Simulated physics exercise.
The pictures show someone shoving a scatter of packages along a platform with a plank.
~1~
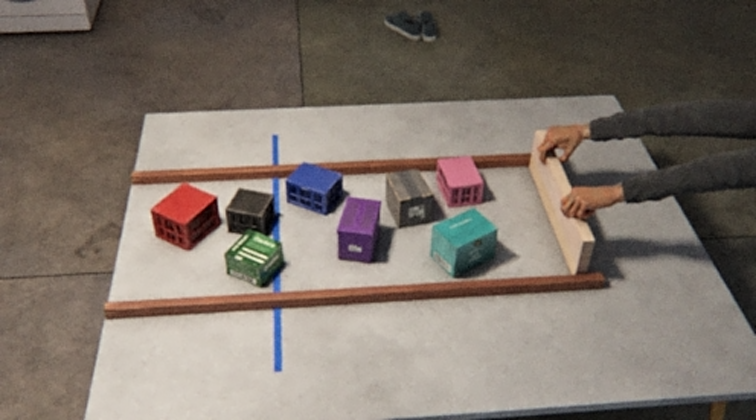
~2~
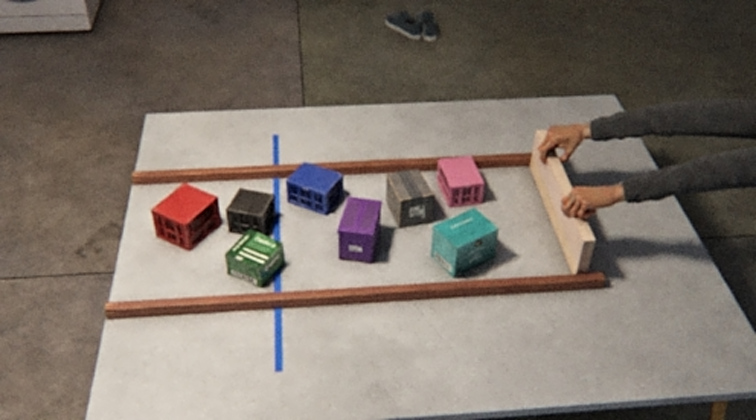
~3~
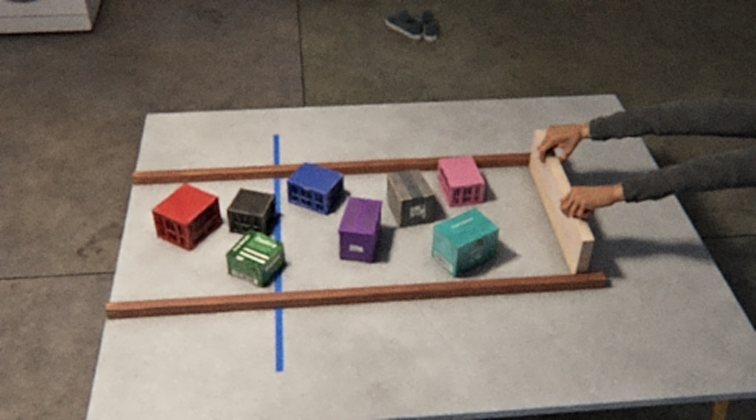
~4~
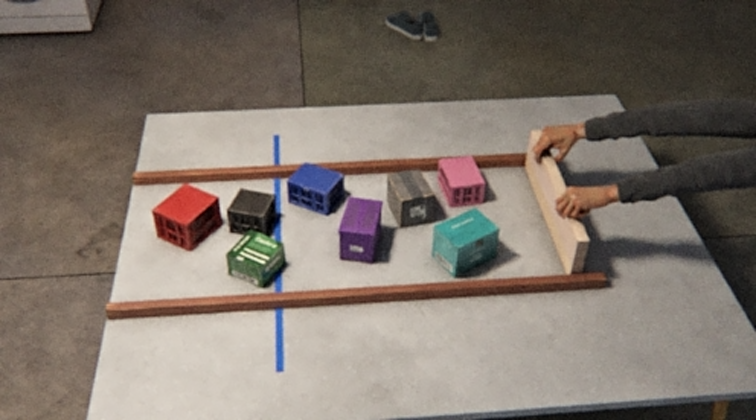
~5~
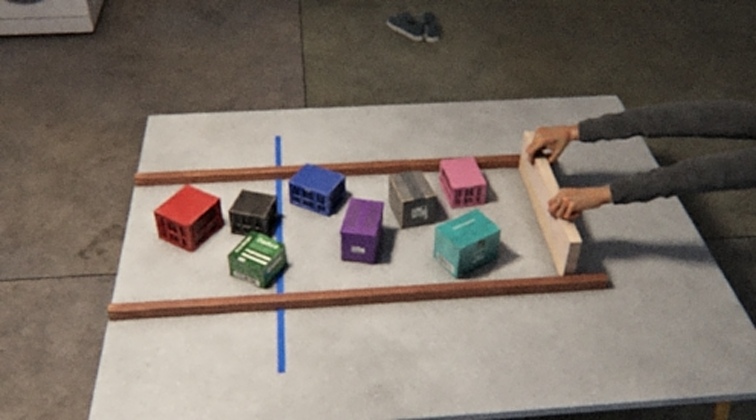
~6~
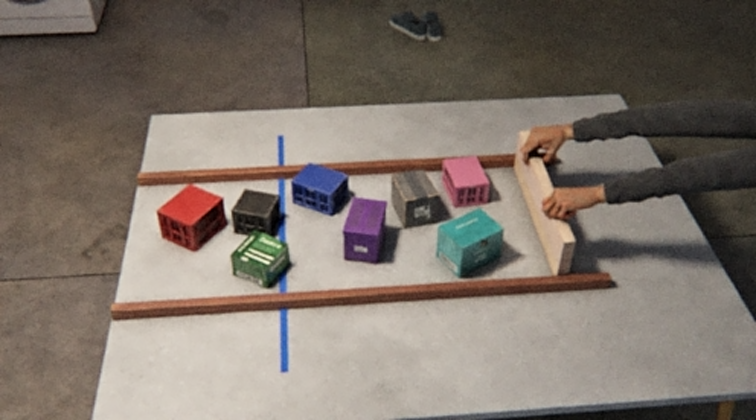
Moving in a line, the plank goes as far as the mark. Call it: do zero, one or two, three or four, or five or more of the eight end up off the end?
Zero end up off it.
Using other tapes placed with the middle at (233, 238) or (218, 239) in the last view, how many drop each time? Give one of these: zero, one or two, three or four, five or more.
In turn: Just one or two; either one or two.
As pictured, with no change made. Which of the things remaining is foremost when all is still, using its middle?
The red crate ends up foremost.
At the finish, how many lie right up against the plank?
3 end up touching it.
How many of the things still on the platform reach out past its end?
The number would be 0.
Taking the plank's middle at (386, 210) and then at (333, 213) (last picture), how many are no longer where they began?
In order, the tallies are 5 and 8.
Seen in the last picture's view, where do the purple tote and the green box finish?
Final centres, in order: Near (209, 250), near (168, 276).
Early on, none off yet; red crate at rest near (192, 218); black crate at rest near (257, 214); green box at rest near (261, 259).
A while later, none off yet; red crate at rest near (192, 218); black crate at rest near (257, 214); green box moving near (256, 260).
Finally, the number that fall off is zero.
